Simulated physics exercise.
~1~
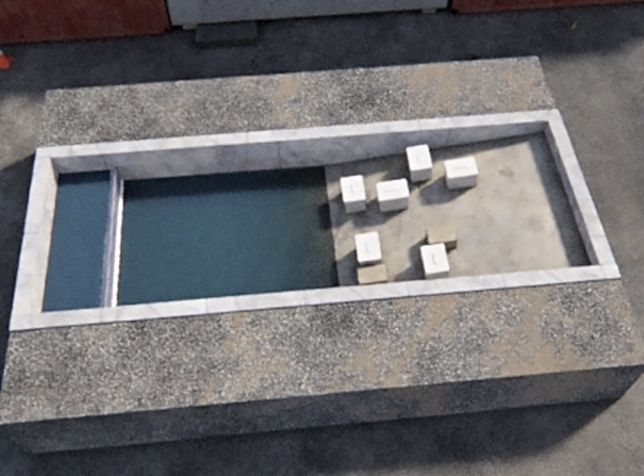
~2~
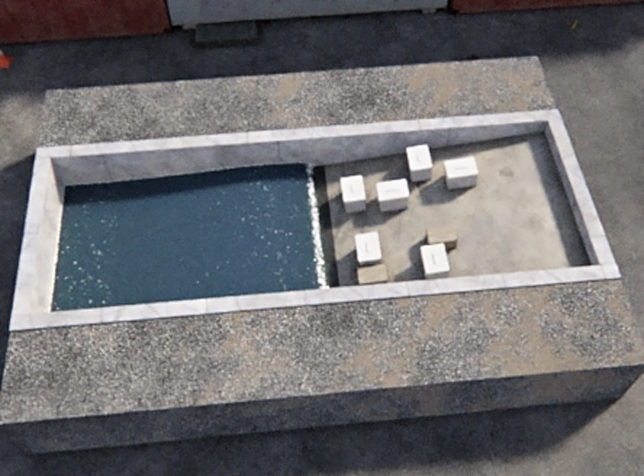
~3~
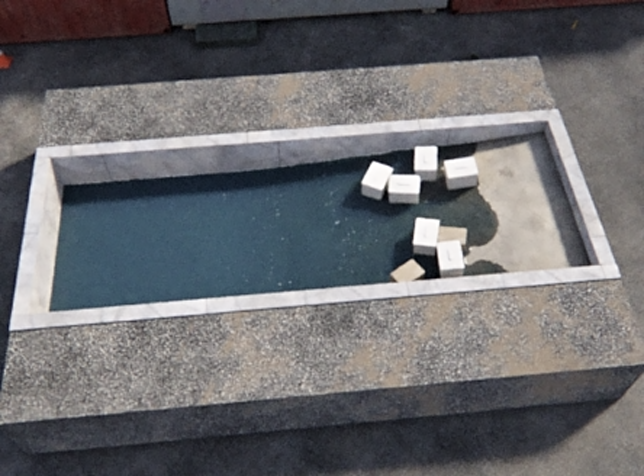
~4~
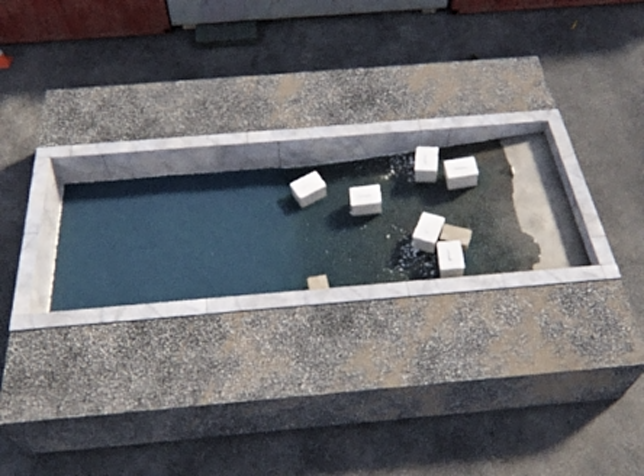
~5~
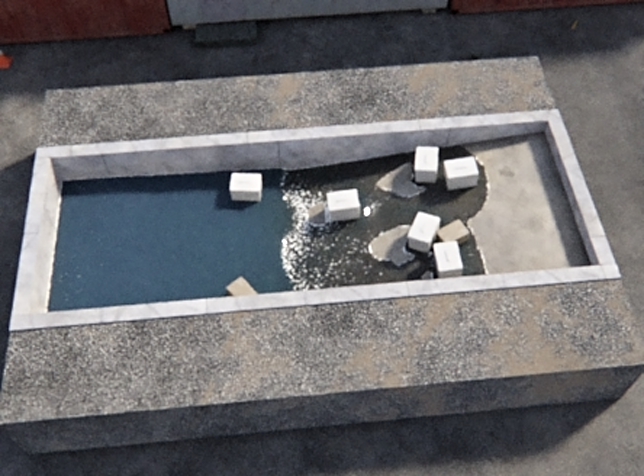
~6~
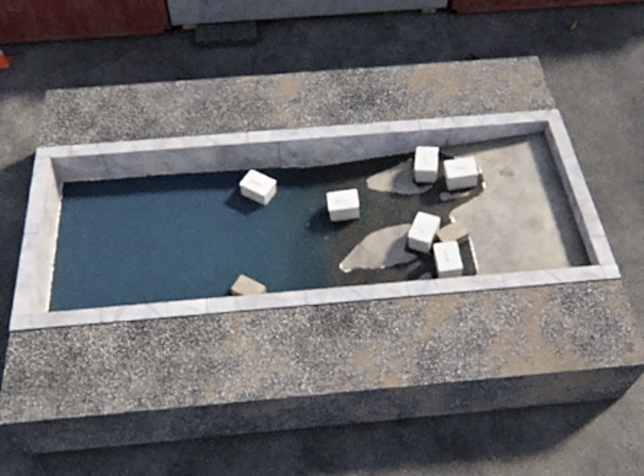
A long, pale-walled basin holds dark blue water behind a thin barrier at its left end, while white boxes and a few tan ones sit on the dry, rising floor at right. The barrier disappears, and sparkling water reaches the edge of the dry section. It surges up the slope among the boxes, nudging several rightward. As it runs back, two white boxes and a tan one drift left, and foam breaks behind the retreating flow. Finally the water calms, with those three boxes left of the upright cluster on the partly bared slope.
